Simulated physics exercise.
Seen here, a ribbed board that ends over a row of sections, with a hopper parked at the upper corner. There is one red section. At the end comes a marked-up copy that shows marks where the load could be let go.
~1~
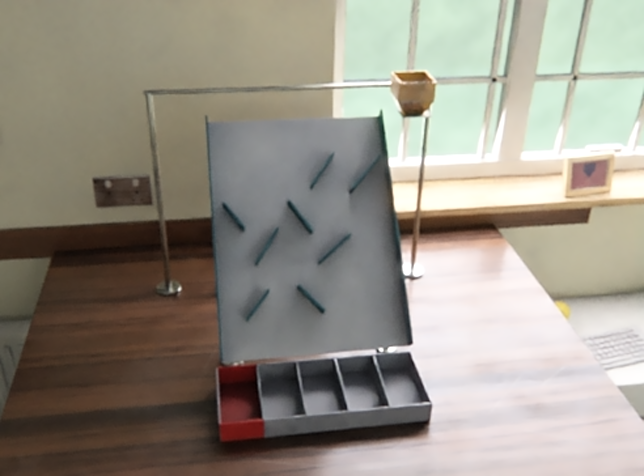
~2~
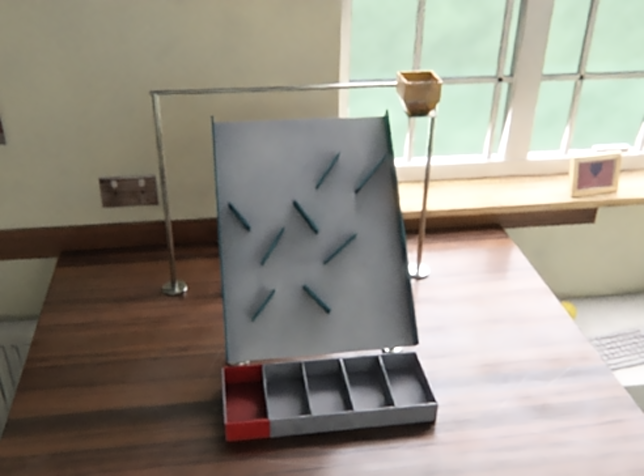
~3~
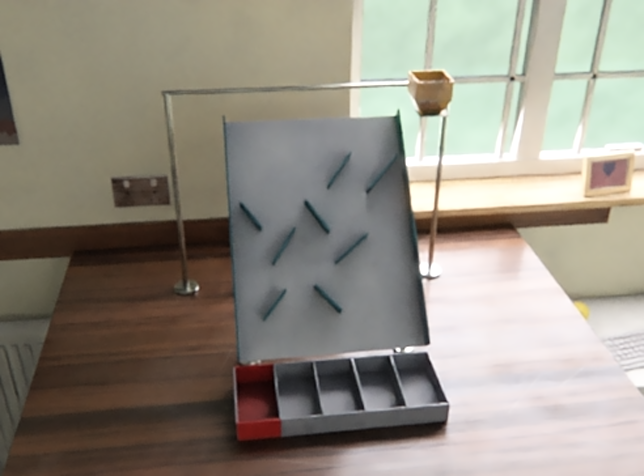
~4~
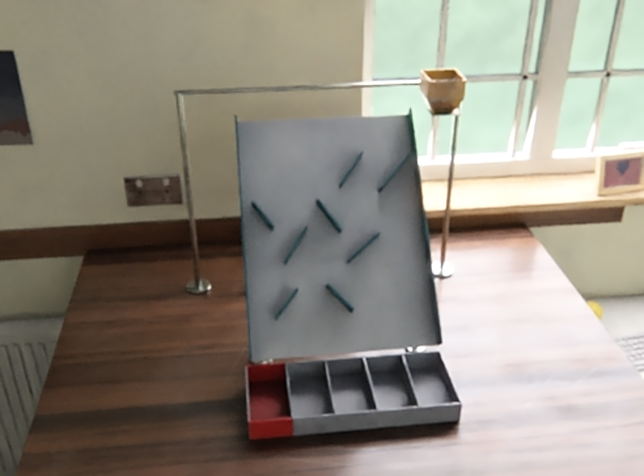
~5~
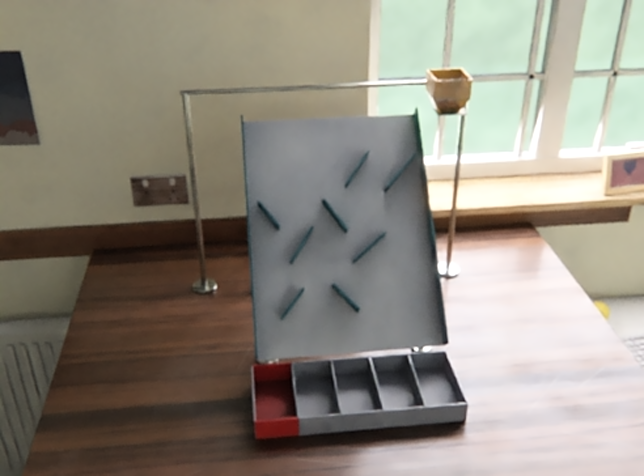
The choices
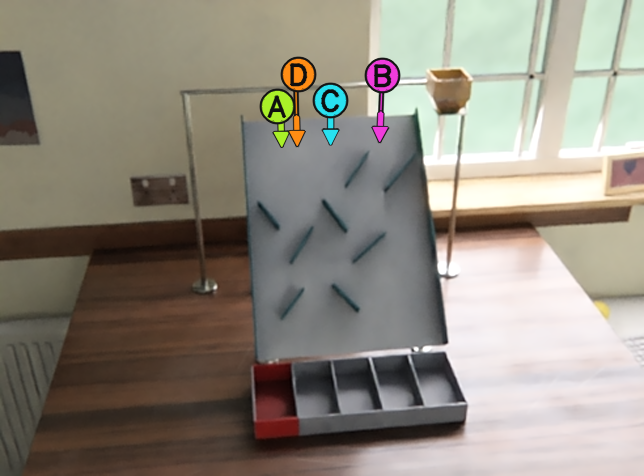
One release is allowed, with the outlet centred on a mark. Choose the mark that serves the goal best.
A is best.
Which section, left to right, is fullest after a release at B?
The fourth.
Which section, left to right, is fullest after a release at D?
The first.
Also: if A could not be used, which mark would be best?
D it is.
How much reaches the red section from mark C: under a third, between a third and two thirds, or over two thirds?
Under a third.
On the marked copy, mark A meets the board at (281, 141); mark B meets the board at (379, 136); mark C meets the board at (330, 138); mark D meets the board at (297, 140).
With A, most in the red section, a small part in other sections, a small part outside the box.
With B, about a quarter in the red section, about two thirds in other sections, a small part outside the box.
With C, a small part in the red section, most in other sections, a small part outside the box.
With D, about two thirds in the red section, about a quarter in other sections, a small part outside the box.
